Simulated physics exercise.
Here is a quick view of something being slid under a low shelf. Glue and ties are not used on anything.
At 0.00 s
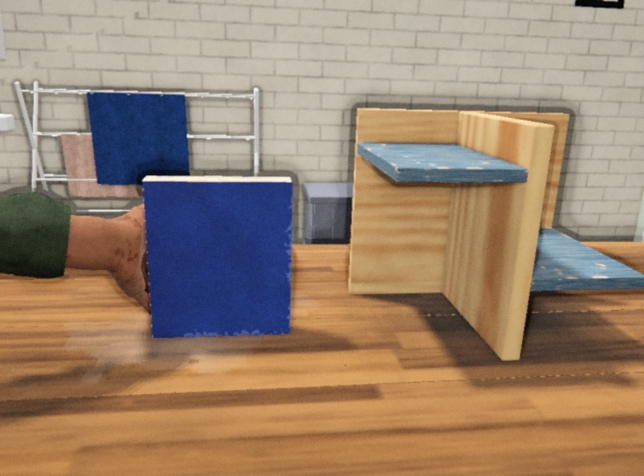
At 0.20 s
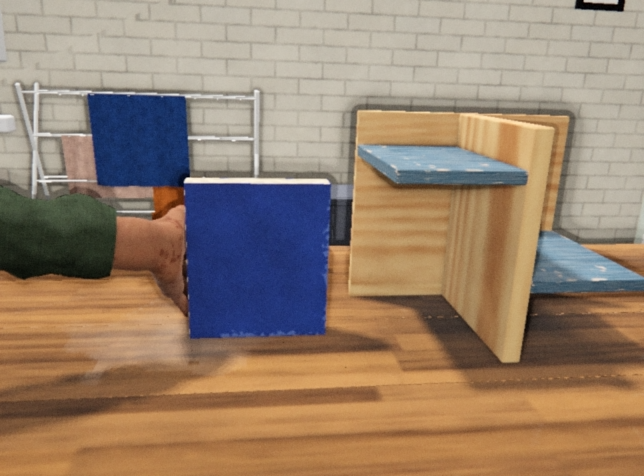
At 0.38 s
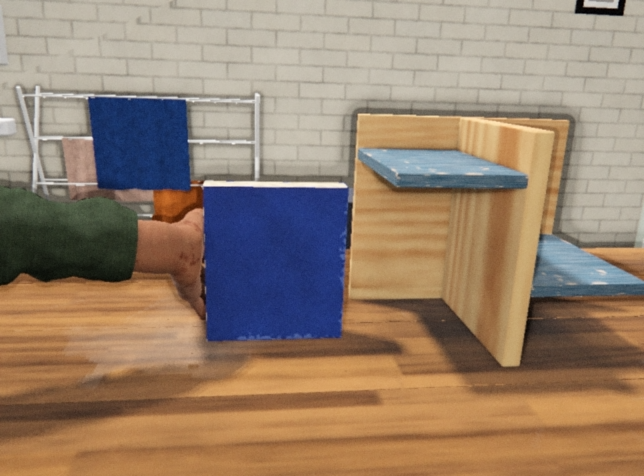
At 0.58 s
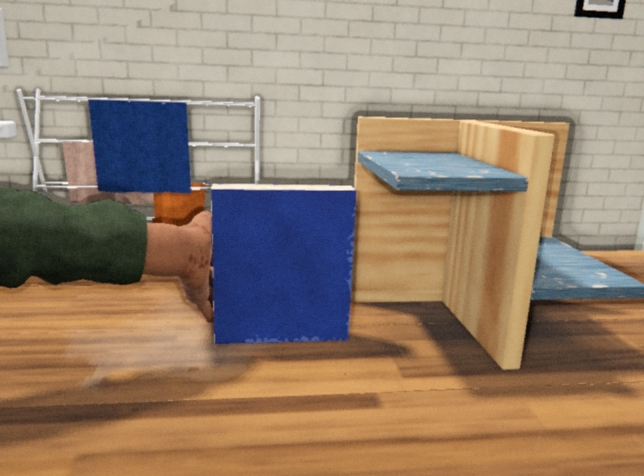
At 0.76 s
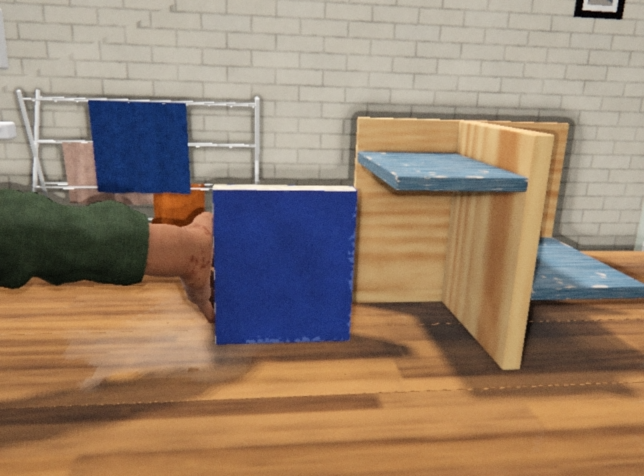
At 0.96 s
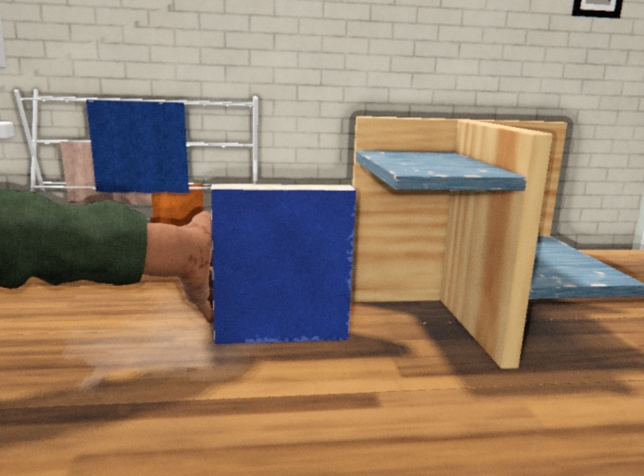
Blue book held upright by a hand sliding right across a wooden surface toward a wooden shelf, then staying nearly still.
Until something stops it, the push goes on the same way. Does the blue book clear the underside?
Outcome: The blue book fits underneath.
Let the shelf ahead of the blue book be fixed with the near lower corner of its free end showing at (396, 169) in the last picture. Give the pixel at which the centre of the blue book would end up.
It comes to a stop at (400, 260).
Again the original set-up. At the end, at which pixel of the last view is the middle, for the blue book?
(401, 264).
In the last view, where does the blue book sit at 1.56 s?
Roughly at pixel (349, 265).
After 1.32 s, blue book sliding up to the opening near (313, 265).
After 1.56 s, blue book part of the way in near (349, 264).
After 1.78 s, blue book part of the way in near (381, 265).
In the end (2.3 s), the blue book clears the shelf, near (401, 264).
